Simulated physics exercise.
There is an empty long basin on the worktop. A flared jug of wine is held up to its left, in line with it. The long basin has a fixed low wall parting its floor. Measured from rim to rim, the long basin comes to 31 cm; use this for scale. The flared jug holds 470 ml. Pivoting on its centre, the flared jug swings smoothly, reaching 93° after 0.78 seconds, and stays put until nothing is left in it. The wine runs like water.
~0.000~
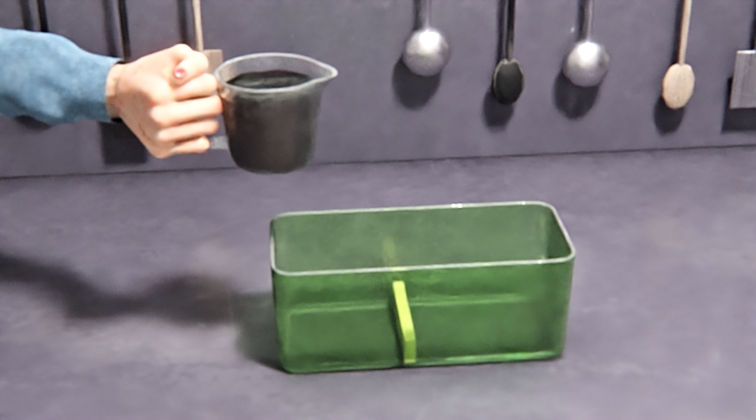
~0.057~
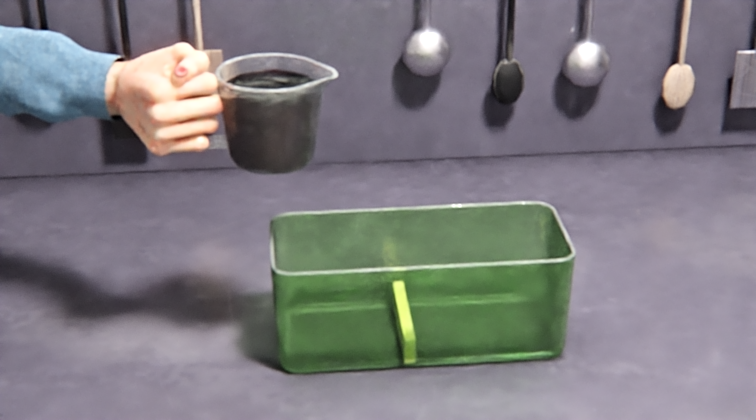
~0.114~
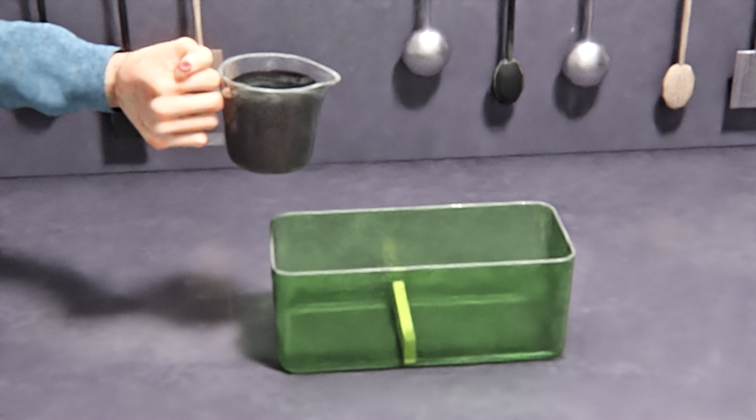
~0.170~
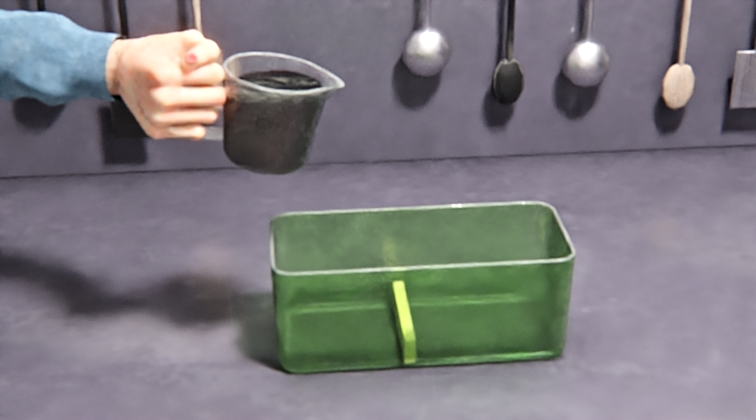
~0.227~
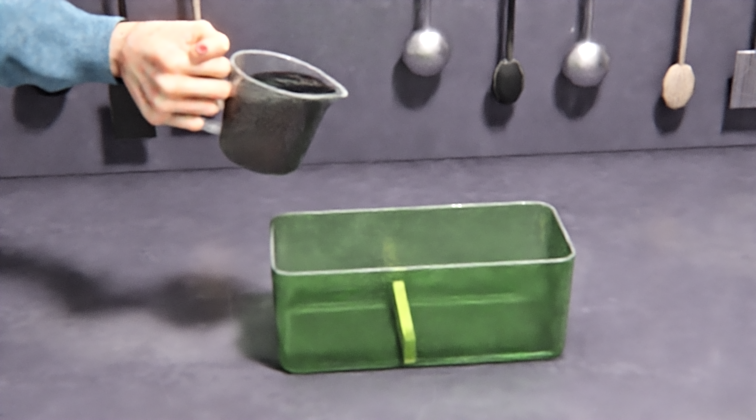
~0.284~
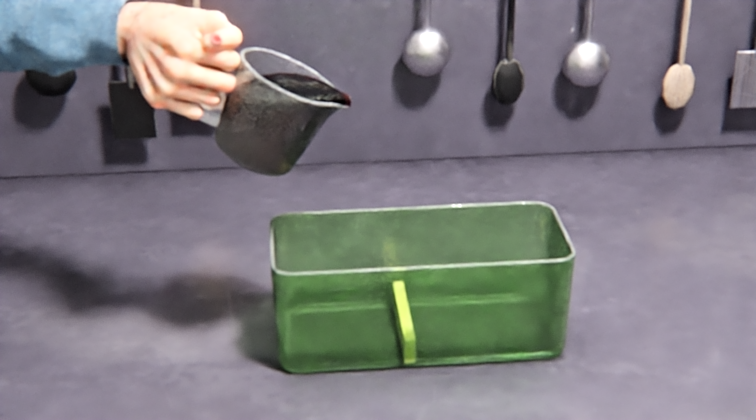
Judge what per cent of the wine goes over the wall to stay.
56 percent, roughly.
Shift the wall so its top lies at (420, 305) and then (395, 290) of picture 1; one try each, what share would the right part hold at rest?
I'd put it at about 20 per cent for the first and about 60 per cent for the second.
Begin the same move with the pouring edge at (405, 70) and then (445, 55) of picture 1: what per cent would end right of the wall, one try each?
Some 90 and 90 per cent, in that order.
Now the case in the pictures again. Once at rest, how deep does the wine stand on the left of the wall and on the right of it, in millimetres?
Roughly 12 mm on the left side and 14 mm on the right side.
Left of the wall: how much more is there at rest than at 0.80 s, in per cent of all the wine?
That works out to roughly 20 per cent of the whole.
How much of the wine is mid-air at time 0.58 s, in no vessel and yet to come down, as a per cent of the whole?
Around 28 in a hundred.
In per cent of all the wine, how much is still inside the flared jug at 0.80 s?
About 14 percent.
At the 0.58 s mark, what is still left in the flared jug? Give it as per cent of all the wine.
Portion remaining: Approx. 56 per cent.
By 0.58 s the tilt is 79° and 56 per cent is still to pour, 4 is left of the wall and 13 right of it.
By 0.80 s the tilt is 93° and 14 per cent is still to pour, 24 is left of the wall and 46 right of it.
By 1.03 s the tilt is 93° and 3 per cent is still to pour, 38 is left of the wall and 56 right of it.
By 1.28 s the tilt is 93° and 1 per cent is still to pour, 42 is left of the wall and 57 right of it.
At rest 43 per cent lies left of the wall, 56 right of it and 0 outside.
